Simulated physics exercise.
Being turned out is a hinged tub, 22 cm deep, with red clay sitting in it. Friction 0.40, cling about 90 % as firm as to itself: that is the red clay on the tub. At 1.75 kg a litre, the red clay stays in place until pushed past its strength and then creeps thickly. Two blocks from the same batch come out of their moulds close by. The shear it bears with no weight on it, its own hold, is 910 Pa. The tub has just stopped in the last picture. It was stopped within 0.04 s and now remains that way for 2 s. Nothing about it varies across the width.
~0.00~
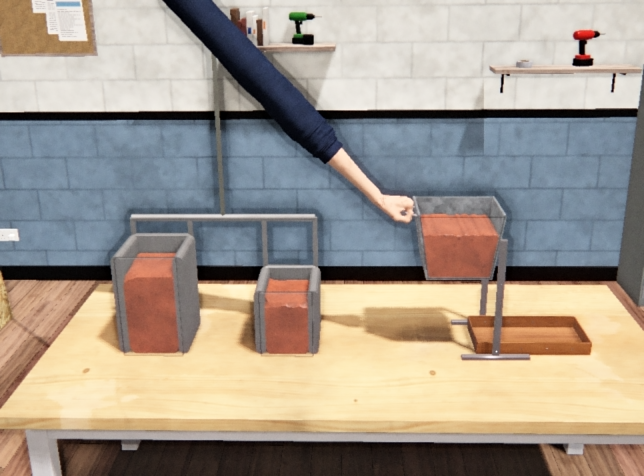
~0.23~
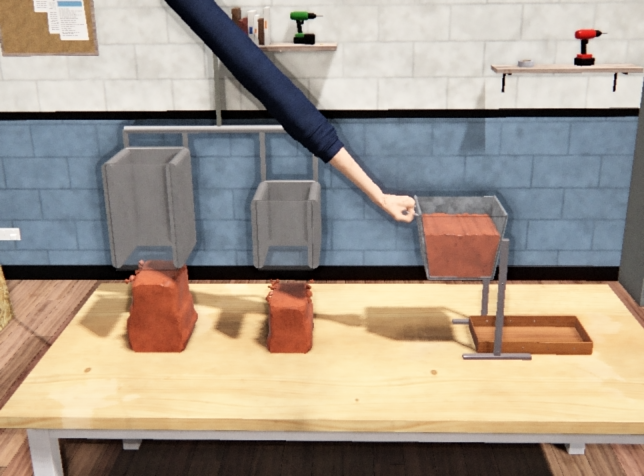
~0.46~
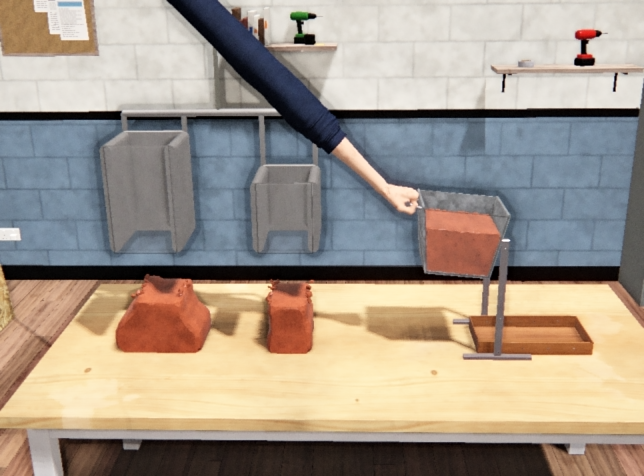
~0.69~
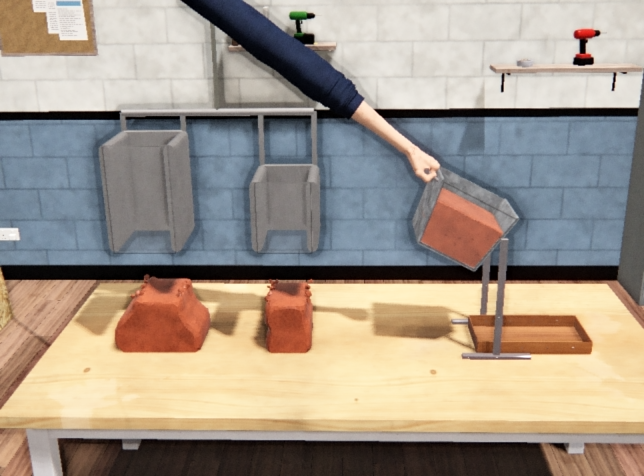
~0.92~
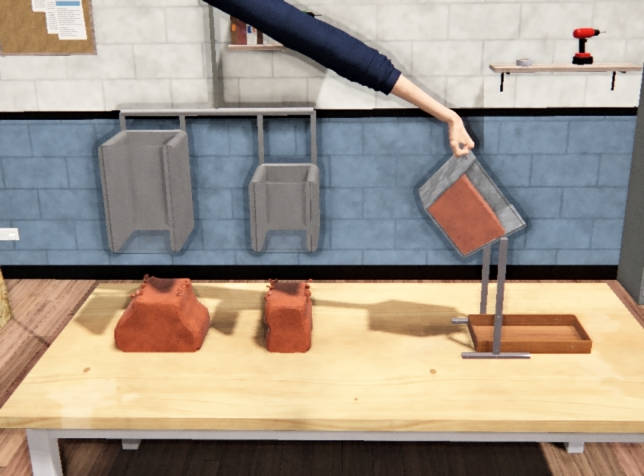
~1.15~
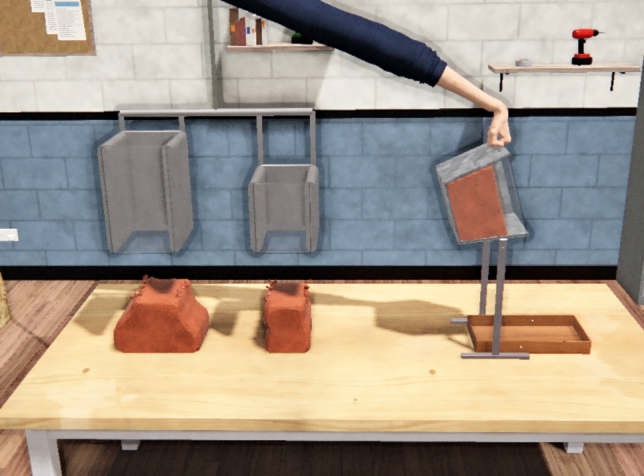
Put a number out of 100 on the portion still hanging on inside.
Roughly 100 percent of it hangs on.
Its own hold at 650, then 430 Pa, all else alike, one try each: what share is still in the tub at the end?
Try one gives 100 per cent, try two gives 80 per cent.
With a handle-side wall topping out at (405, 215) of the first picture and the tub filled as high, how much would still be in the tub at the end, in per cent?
Some 100 percent would still be in the tub at the end.
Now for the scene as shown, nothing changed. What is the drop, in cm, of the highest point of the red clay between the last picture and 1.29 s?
Roughly 0 cm.
After 1.29 s, the tub is at 74 degrees and holds 100 %.
After 1.46 s, the tub is at 74 degrees and holds 100 %.
After 1.63 s, the tub is at 74 degrees and holds 100 %.
After 1.80 s, the tub is at 74 degrees and holds 100 %.
After 3.15 s, at the end, the tub is at 74 degrees and holds 100 %.
